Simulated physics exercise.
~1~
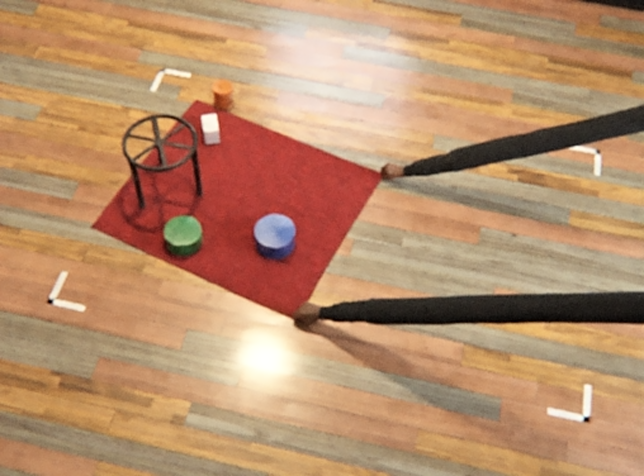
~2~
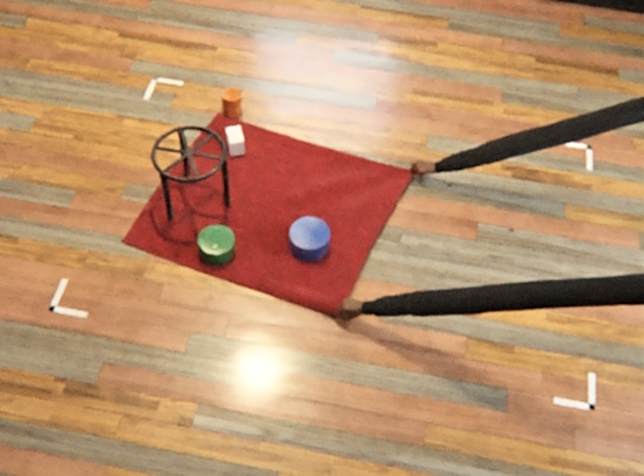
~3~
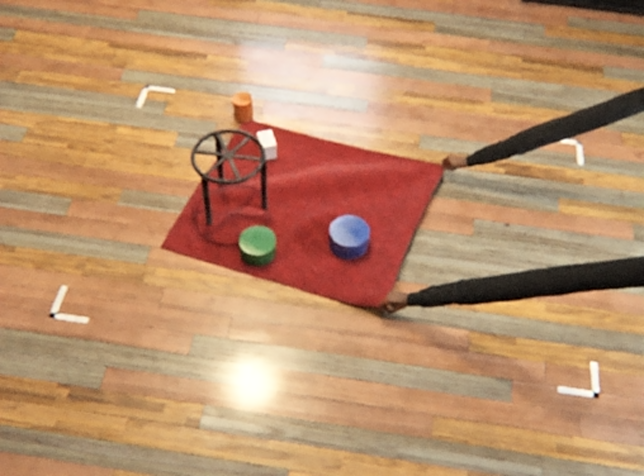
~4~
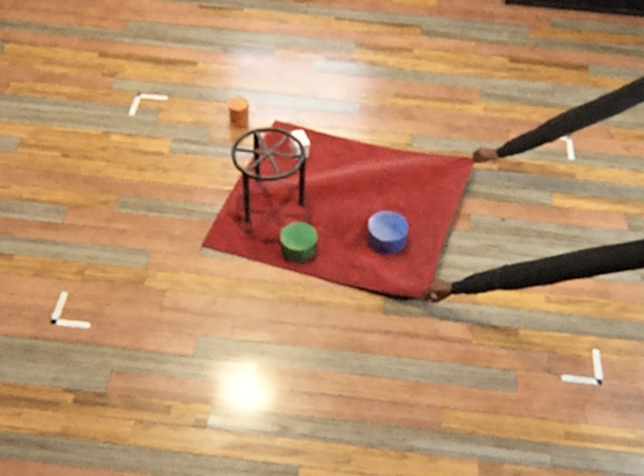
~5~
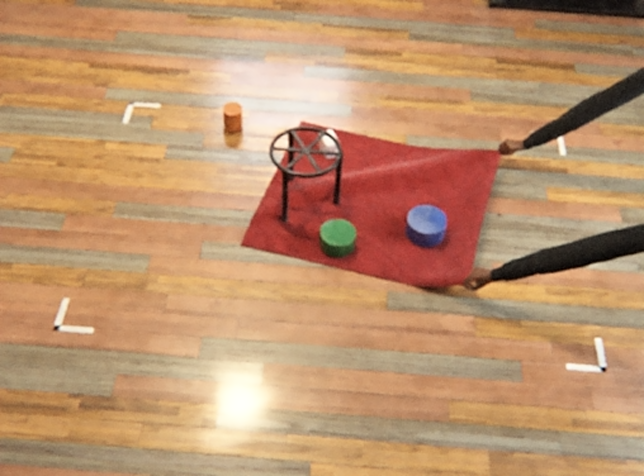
A red dust sheet lies on a striped wooden floor between white tape corners, a black stool, green tub, blue tub and small white crate resting on it, with an orange bin at its far edge. Two dark-sleeved arms reach in from the right and grip its near corners. They draw the sheet steadily to the right, and everything on it rides along, still upright. The orange bin stays behind on the bare floor as the gap widens. By the end, the sheet is well to the right, slightly rumpled, the hands still holding it and its load still aboard.
